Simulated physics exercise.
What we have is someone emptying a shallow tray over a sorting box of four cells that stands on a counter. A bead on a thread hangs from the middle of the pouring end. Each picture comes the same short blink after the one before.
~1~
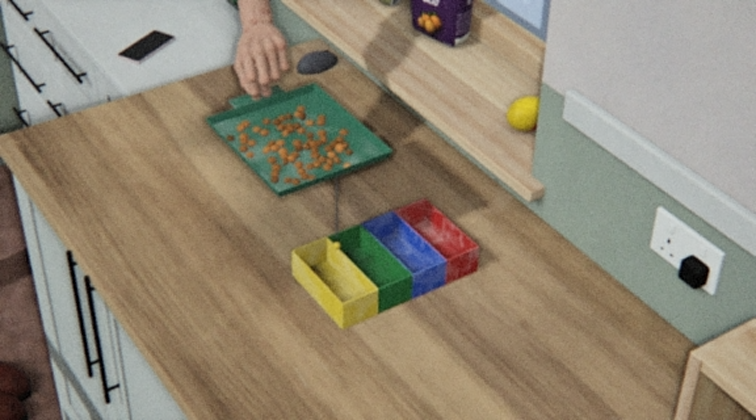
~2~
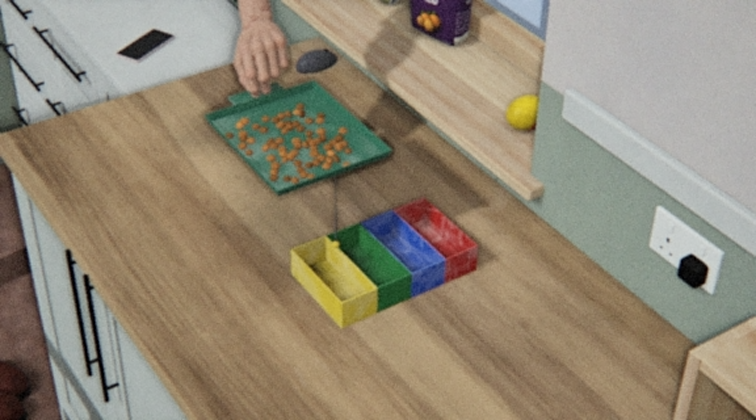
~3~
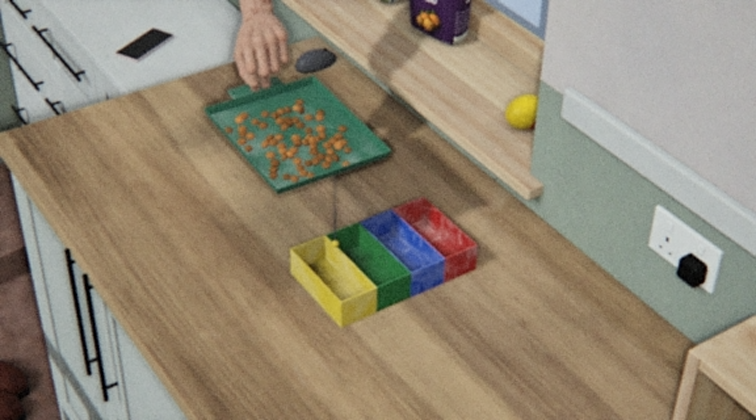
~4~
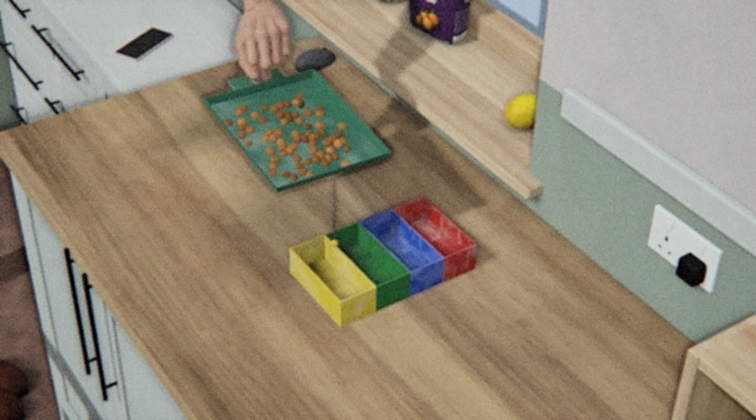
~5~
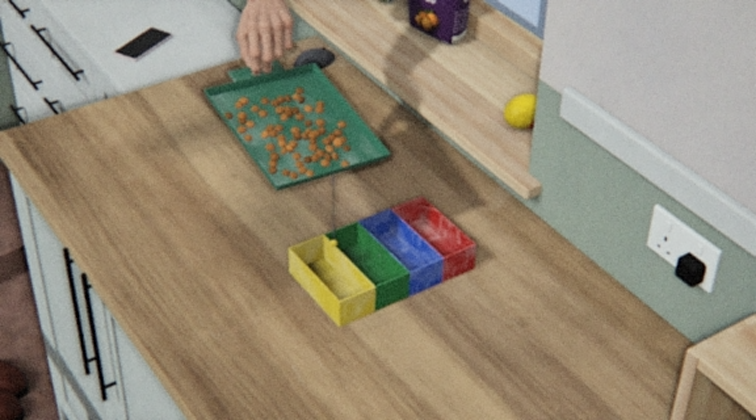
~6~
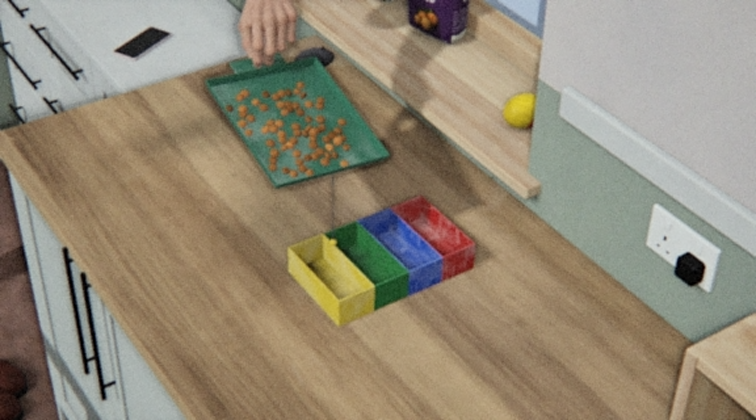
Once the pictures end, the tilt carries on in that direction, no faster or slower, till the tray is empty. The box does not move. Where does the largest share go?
The blue cell gets the most.
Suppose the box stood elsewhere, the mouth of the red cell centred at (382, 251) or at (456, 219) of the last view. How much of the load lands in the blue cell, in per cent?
Near 10 % and 10 %.
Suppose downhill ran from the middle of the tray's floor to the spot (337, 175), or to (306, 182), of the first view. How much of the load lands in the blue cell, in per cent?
About 10 and 0 per cent.
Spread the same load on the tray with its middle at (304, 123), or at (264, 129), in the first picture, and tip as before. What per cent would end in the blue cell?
Near 70 % and 60 %.
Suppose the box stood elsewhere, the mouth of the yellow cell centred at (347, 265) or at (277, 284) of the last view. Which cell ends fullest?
One: The cell in green. Two: Red.
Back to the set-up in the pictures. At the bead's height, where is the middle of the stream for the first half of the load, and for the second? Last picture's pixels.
First near (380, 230), later near (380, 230).
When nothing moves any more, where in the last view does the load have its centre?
Around (386, 262).
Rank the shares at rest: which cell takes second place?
In second place: The green one.
Just after the last frame, tray tipped steeply; the larger part on the tray; just a few in the blue cell; about a tenth falling or outside the box.
A moment on, tray tipped past a quarter turn; just a few on the tray; roughly half in the blue cell; roughly a third in the green cell; just a few in the yellow cell; roughly a quarter falling or outside the box.
Further on, tray tipped past a quarter turn; roughly half in the blue cell; roughly a third in the green cell; about a tenth in the yellow cell.
When it is over, tray tipped past a quarter turn; roughly half in the blue cell; roughly a third in the green cell; about a tenth in the yellow cell; not one in the red cell.
